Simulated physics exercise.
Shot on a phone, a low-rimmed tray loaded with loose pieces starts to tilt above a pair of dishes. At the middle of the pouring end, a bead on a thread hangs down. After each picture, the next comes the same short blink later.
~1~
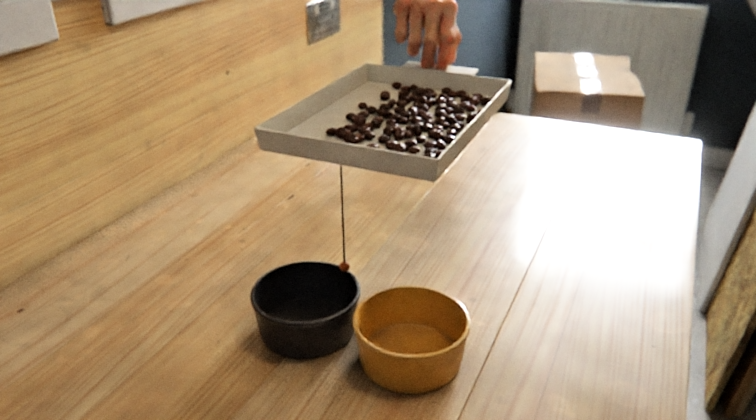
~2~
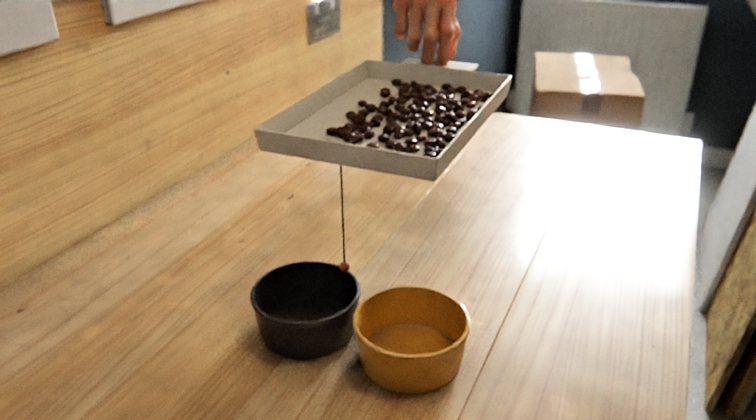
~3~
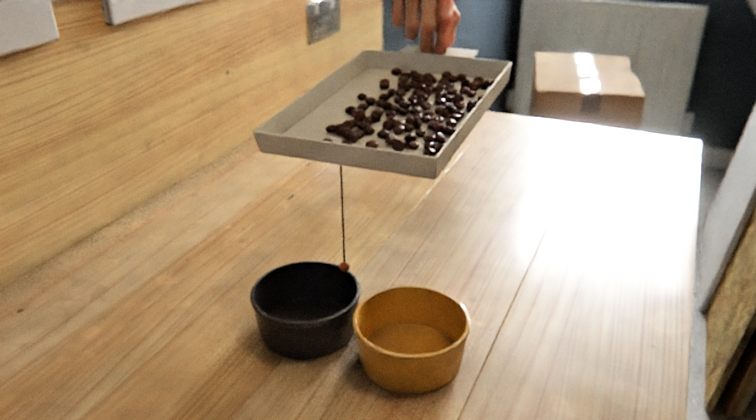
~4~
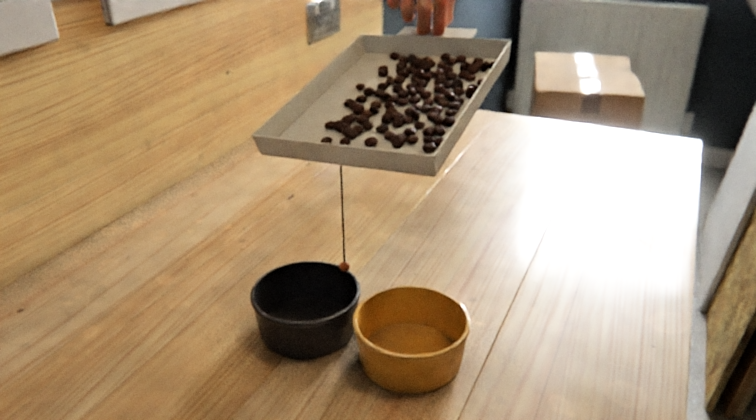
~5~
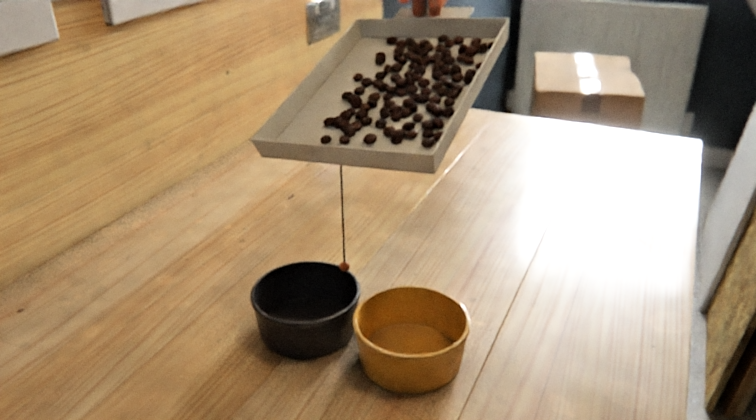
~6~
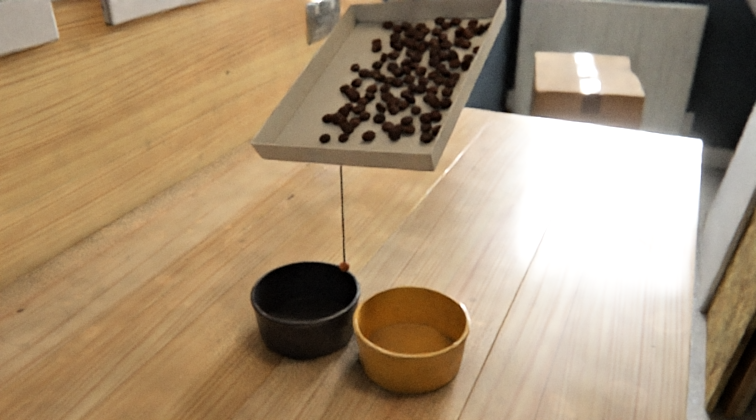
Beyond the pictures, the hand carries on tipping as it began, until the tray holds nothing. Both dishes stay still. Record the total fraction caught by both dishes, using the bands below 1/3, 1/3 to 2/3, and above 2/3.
The dishes end up holding a middling part, one third to two thirds.
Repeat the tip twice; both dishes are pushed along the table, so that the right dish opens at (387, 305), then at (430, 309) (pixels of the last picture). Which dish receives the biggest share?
On the first try it would be the one on the left, and on the second the one on the left.
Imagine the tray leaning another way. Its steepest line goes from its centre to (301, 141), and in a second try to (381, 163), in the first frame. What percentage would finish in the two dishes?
20 per cent, then 90 per cent.
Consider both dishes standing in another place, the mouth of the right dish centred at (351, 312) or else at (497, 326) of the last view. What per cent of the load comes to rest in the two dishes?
You'd get near 100 per cent and afterwards near 0 per cent.
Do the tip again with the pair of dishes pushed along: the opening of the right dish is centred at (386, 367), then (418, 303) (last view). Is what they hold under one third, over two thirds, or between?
First attempt: Below one third; second attempt: In the middle band.
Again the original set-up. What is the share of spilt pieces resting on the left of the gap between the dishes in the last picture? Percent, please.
Close to 100 in a hundred.
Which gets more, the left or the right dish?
The one on the left.
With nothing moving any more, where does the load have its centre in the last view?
Resting centre, last picture - approx. (278, 323).
Soon, tray tipped steeply; nearly all on the tray; a small part in the air.
A while on, tray tipped past a quarter turn; about a third on the tray; about a quarter in the left dish; about a quarter outside both; about a quarter in the air.
Towards the end, tray tipped past a quarter turn; about half in the left dish; about half outside both.
Finally, tray tipped past a quarter turn; none in the right dish; about half in the left dish; about half outside both.
